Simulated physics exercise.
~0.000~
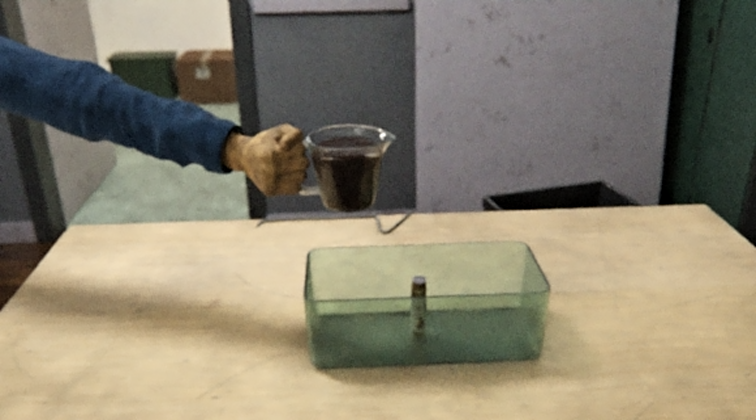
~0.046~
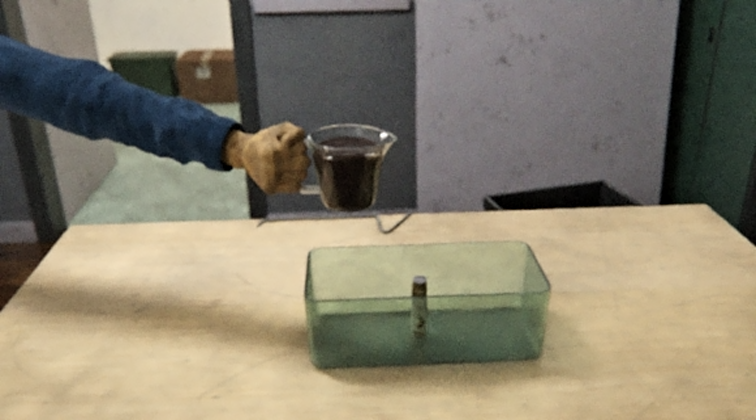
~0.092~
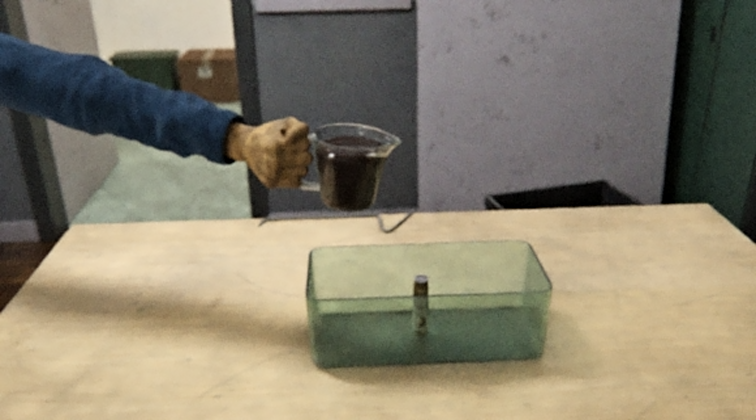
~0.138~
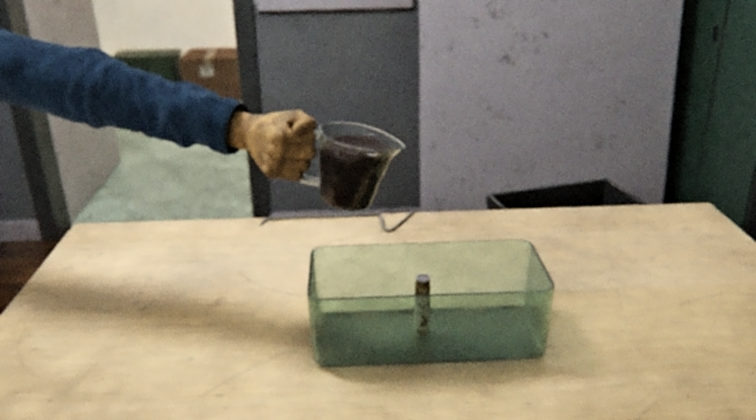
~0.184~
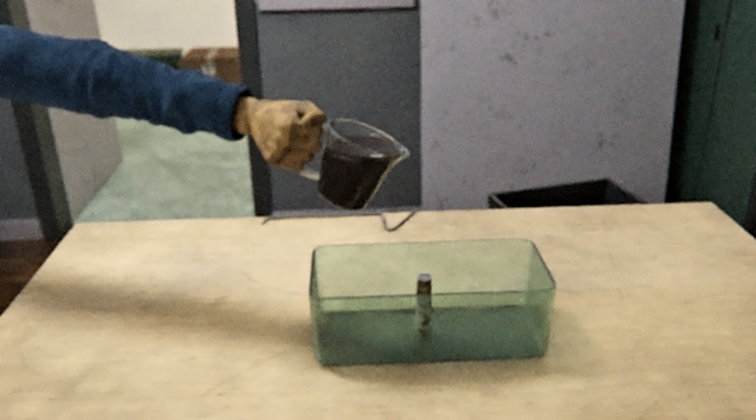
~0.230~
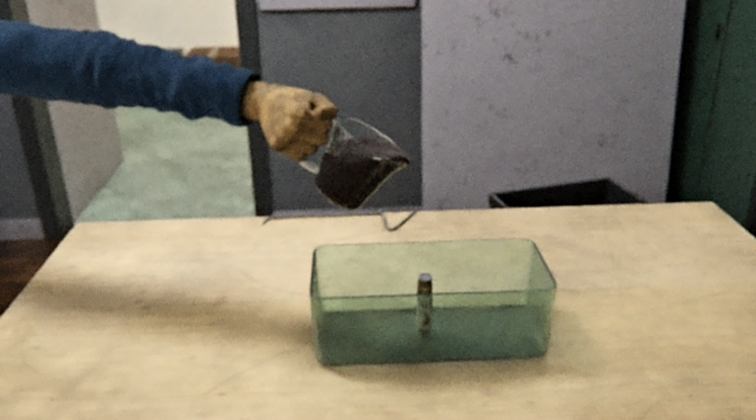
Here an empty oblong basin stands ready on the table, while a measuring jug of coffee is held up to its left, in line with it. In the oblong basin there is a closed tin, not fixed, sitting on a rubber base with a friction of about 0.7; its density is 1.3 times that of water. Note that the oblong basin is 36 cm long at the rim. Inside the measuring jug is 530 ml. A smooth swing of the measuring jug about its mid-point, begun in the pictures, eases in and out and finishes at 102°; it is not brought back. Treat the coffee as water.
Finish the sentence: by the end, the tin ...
By the end, the tin is still upright.
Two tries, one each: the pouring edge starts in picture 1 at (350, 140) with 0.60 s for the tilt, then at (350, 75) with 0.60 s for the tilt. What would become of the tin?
In the first try it comes down; in the second it comes down.
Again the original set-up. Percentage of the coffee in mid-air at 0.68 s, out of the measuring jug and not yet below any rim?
Around 16 percent of the liquid.
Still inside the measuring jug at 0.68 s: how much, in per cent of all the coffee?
Share remaining: Approx. 7 %.
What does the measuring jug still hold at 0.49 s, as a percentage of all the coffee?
42 %.
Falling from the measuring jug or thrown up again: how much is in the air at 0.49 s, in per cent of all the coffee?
Near 36 per cent at that time.
By 0.49 s the tilt is 94° and 42 per cent is still to pour; the tin stands where it began.
By 0.68 s the tilt is 102° and 7 per cent is still to pour; the tin stands where it began.
By 0.88 s the tilt is 102° and 0 per cent is still to pour; the tin stands where it began.
By 1.10 s the tilt is 102° and 0 per cent is still to pour; the tin stands where it began.
At rest the tin stands where it began.
